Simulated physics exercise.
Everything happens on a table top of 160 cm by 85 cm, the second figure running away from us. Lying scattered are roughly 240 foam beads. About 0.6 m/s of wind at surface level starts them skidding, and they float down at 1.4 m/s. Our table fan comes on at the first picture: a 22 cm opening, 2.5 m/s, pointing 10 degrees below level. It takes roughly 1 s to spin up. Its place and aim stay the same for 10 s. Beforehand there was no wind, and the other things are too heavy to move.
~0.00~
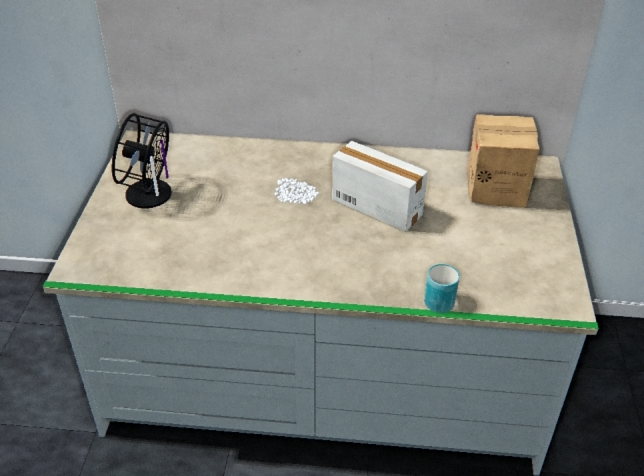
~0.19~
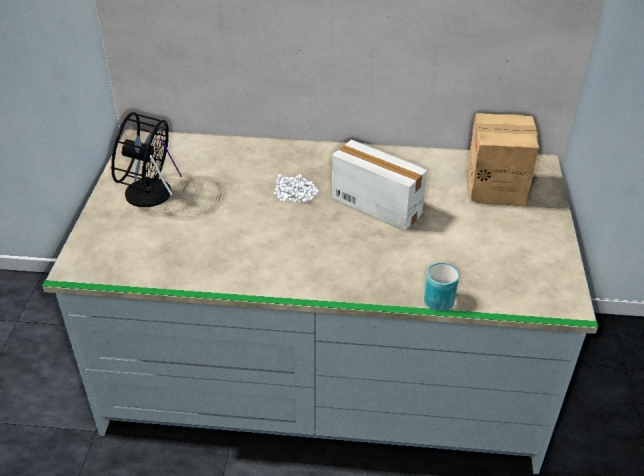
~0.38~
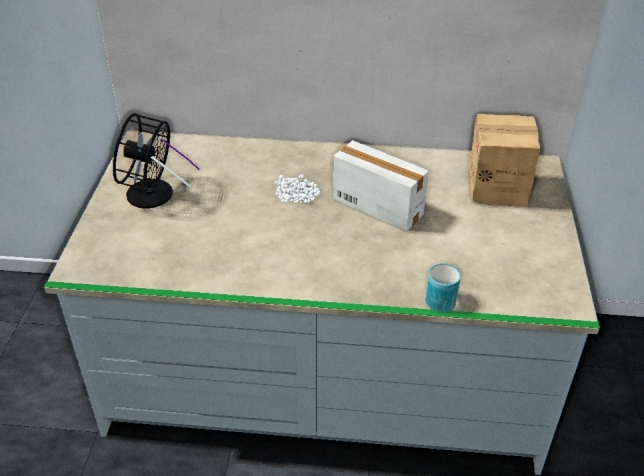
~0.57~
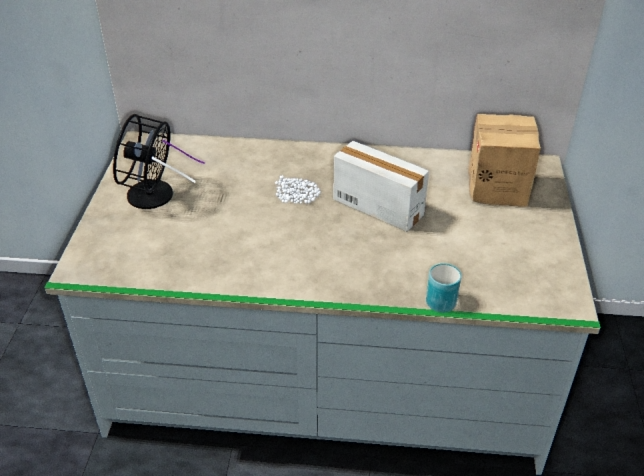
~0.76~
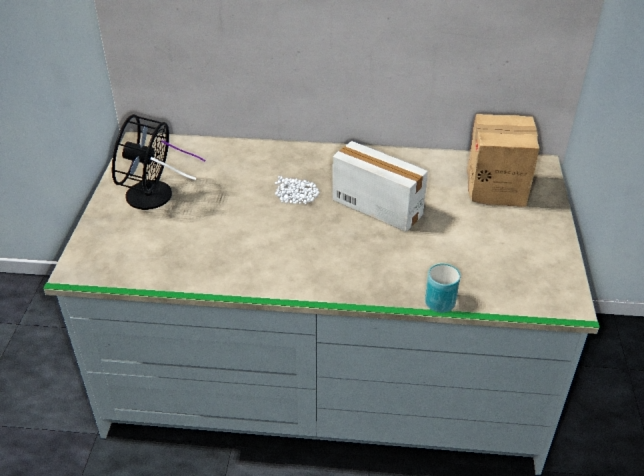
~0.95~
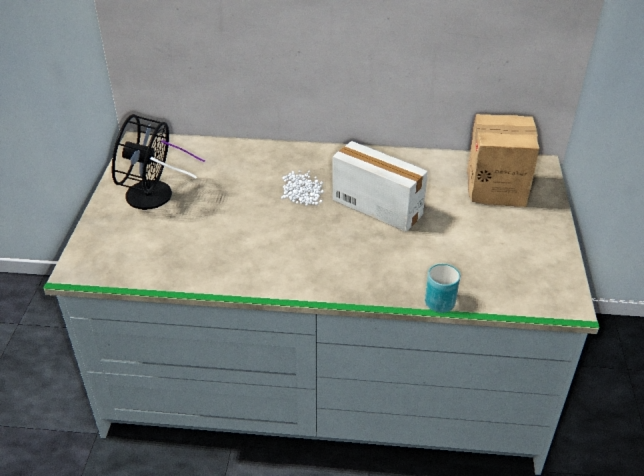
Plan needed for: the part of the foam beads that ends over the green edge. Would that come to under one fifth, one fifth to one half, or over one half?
My bet is that under two tenths will be past that edge.
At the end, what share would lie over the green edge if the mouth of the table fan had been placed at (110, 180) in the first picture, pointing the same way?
You'd be looking at something like 0 in a hundred.
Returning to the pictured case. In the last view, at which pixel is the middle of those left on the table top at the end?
Roughly at (341, 145).
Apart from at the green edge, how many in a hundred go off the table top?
My best guess is roughly 60 %.
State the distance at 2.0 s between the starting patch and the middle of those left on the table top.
About 80 cm.
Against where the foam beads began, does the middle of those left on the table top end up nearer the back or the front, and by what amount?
It drifted toward the rear, roughly 30 cm.
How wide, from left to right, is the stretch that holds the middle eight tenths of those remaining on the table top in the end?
Around 80 cm.
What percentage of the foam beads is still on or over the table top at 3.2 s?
I'd put it near 40 per cent at that time.
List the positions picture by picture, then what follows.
The middle of the foam beads is near (293, 192), none has stirred yet and the mouth of the table fan is at (141, 153), in the first frame.
The middle of the foam beads is near (292, 189), none has stirred yet and the green edge is centred on (313, 307), in the second frame.
The middle of the foam beads is near (294, 190), none has stirred yet, the top of a box is at (381, 163) and the top of a mug is at (445, 274), in the third frame.
The middle of the foam beads is near (294, 191) and none has stirred yet, in the fourth frame.
The middle of the foam beads is near (293, 191) and none has stirred yet, in the fifth frame.
The middle of the foam beads is near (302, 189), the farthest in sight from the table fan is at (322, 184) and about 55 % have left their places, in the sixth frame.
After 2.0 s the count stands so, 2 % are over the green edge; the middle of those still in play is near (510, 155).
After 3.2 s the count stands so, 2 % are over the green edge; the middle of those still in play is near (359, 143).
After 5.5 s the count stands so, 2 % are over the green edge; the middle of those still in play is near (344, 146).
After 10.0 s, at the end, 2 % are over the green edge; the middle of those still in play is near (341, 145).
